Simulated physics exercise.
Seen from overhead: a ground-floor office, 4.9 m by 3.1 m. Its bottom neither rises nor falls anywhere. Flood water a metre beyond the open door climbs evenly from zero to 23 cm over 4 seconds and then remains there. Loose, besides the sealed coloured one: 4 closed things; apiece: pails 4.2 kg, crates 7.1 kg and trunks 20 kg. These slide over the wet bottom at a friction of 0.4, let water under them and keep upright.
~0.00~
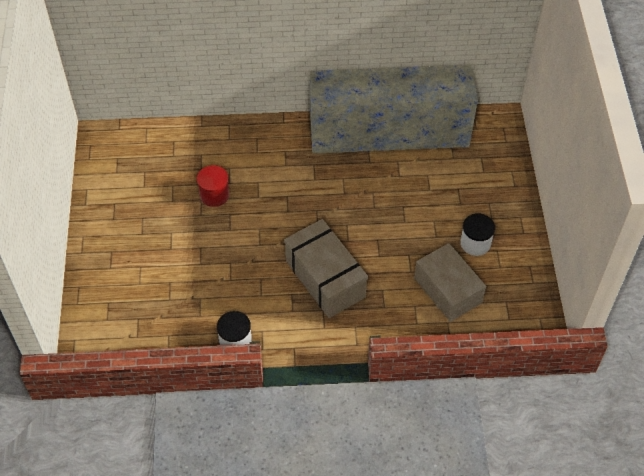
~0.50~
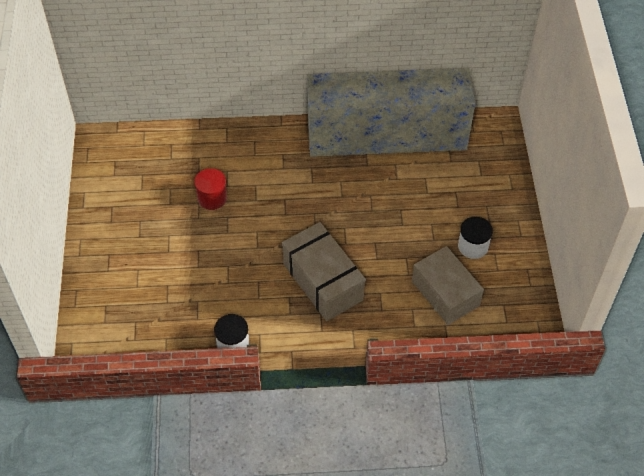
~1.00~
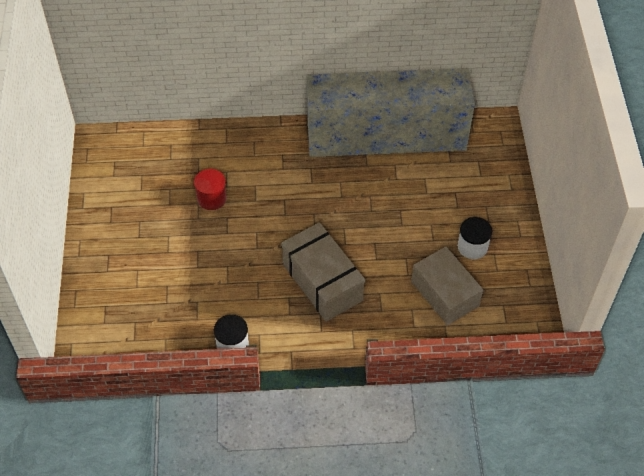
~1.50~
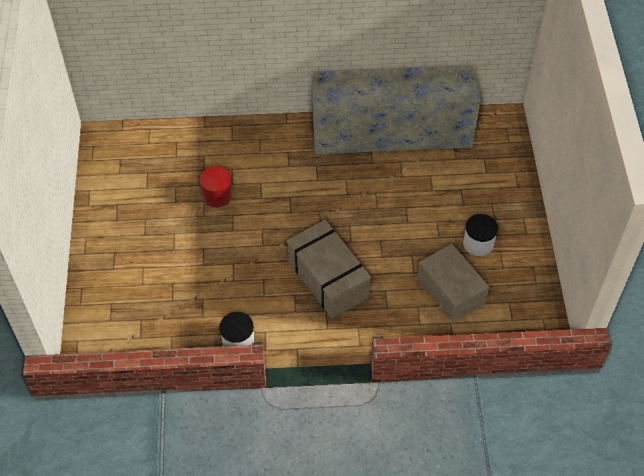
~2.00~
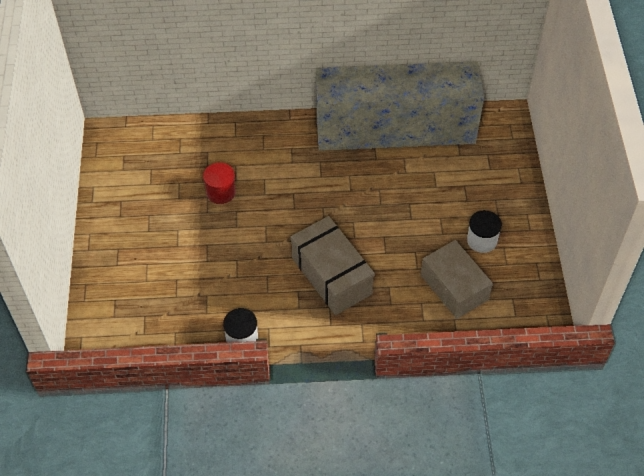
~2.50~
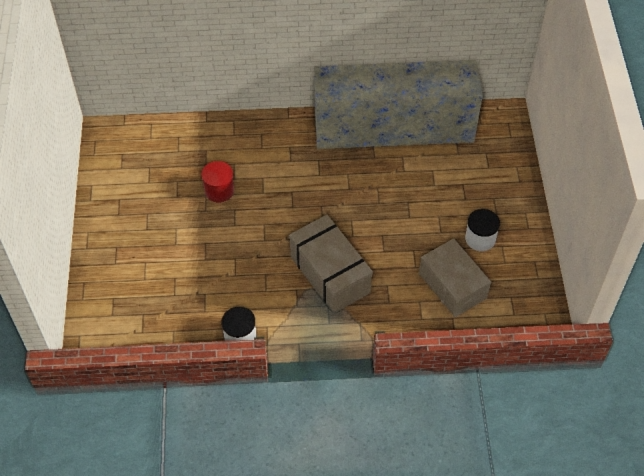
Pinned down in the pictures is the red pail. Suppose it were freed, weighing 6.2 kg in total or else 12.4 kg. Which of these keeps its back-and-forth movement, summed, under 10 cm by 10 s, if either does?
Only 12.4 kg does.
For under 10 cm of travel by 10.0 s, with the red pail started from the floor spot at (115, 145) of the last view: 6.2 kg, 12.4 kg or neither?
Note: None OK.
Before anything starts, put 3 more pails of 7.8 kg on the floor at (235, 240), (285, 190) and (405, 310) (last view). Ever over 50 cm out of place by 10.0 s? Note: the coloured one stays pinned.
Taking them in order, the first is beyond the line, the second beyond the line and the third inside the line.
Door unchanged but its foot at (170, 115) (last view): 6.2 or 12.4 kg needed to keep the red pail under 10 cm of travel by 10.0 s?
Both fall short.
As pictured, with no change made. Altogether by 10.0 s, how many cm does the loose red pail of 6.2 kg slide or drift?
It covers about 200 cm altogether.
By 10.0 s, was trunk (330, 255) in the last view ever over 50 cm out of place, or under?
Result: Limit exceeded.
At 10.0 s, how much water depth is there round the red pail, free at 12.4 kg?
Around 8 cm.
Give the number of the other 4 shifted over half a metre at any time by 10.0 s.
1.
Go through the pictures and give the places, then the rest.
In the first picture, the red pail at (212, 178) rests on the ground; water covers 0.0 m2; 0 of 5 have shifted.
In the second picture, the red pail at (210, 181) rests on the ground; 0.0 m2 under water; 0 of 5 have shifted.
In the third picture, the red pail at (210, 181), on the bottom; 0.0 m2 under water; 0 of 5 have shifted.
In the fourth picture, the red pail at (215, 179) rests on the ground; water covers 0.0 m2; 0 of 5 have shifted.
In the fifth picture, the red pail at (219, 175) rests on the ground; water covers 0.0 m2; 0 of 5 have shifted.
In the sixth picture, the red pail at (217, 173) rests on the ground; water covers 0.5 m2; 0 of 5 have shifted.
After 3.5 s the red pail would be 0 cm from its start with 6.2 kg and 0 cm from its start with 12.4 kg; 0 cm of water round it then.
After 4.5 s the red pail would be 4 cm from its start with 6.2 kg and 0 cm from its start with 12.4 kg; 5 cm of water round it then.
After 7.0 s the red pail would be 65 cm from its start with 6.2 kg and 0 cm from its start with 12.4 kg; 4 cm of water round it then.
After 10.0 s the red pail would be 111 cm from its start with 6.2 kg and 0 cm from its start with 12.4 kg; 8 cm of water round it then.
